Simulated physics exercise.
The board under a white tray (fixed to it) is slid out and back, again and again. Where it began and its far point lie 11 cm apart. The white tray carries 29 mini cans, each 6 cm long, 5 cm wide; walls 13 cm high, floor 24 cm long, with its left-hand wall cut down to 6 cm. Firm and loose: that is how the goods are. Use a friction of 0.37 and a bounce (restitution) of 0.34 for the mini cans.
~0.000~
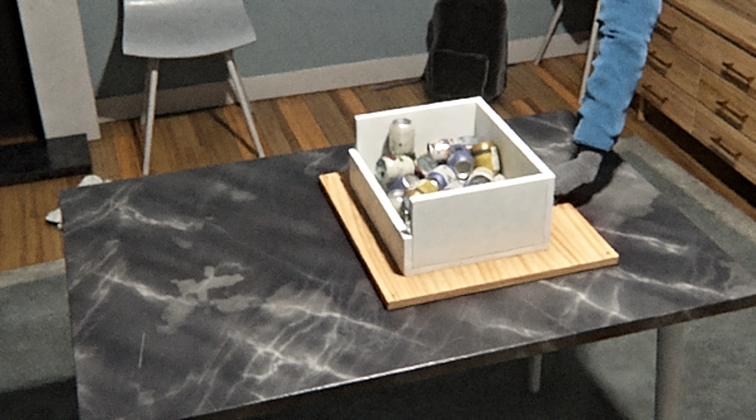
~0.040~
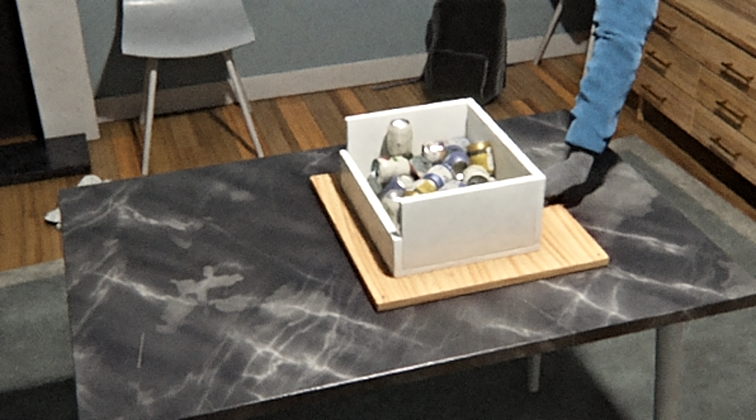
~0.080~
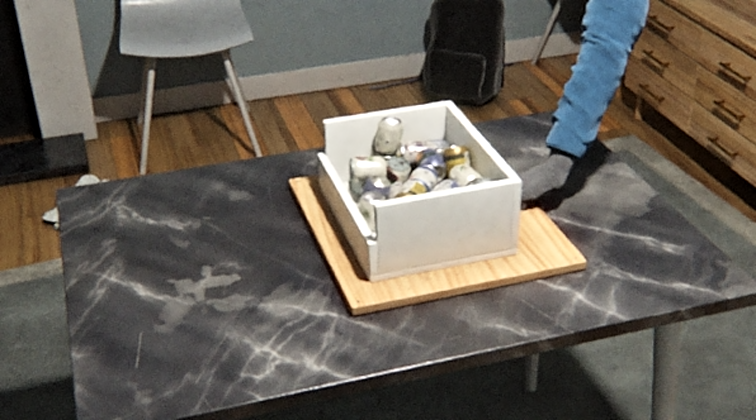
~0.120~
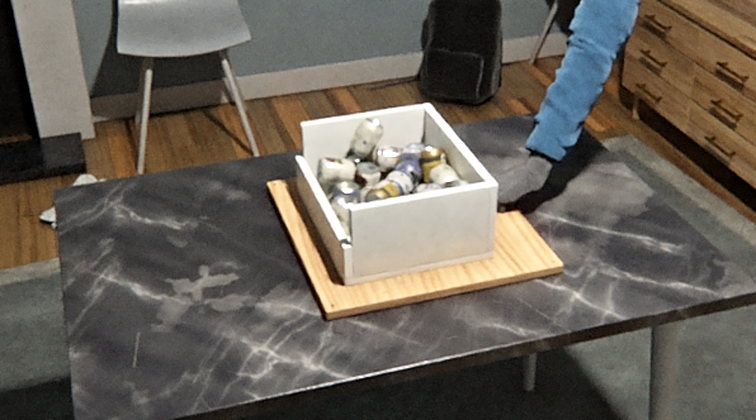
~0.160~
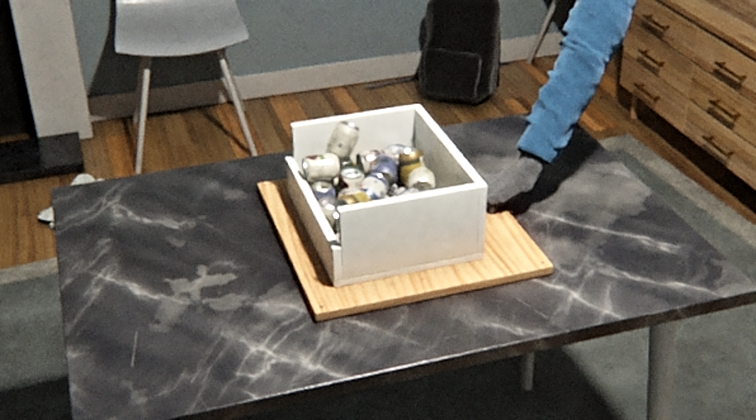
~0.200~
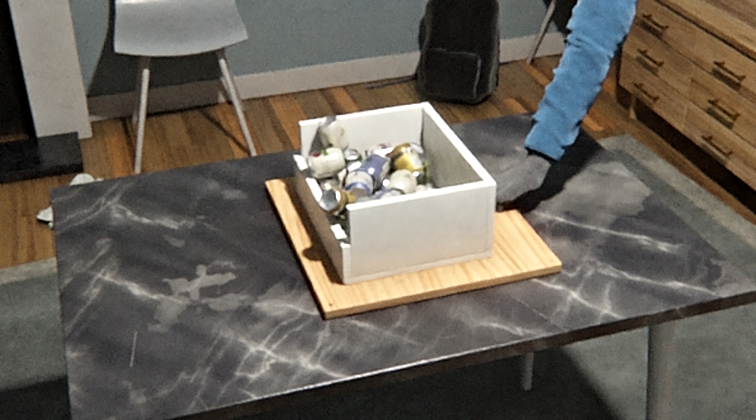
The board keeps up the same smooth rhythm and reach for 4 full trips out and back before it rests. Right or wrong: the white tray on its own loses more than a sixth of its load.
Right.
After 0.45 s, white tray 27 in, 2 out.
After 0.77 s, white tray 23 in, 6 out.
After 1.21 s, white tray 21 in, 8 out.
Outcome (at 1.78 s), white tray 21 in, 8 out. Asked share, 8 of 29, 28 per cent.
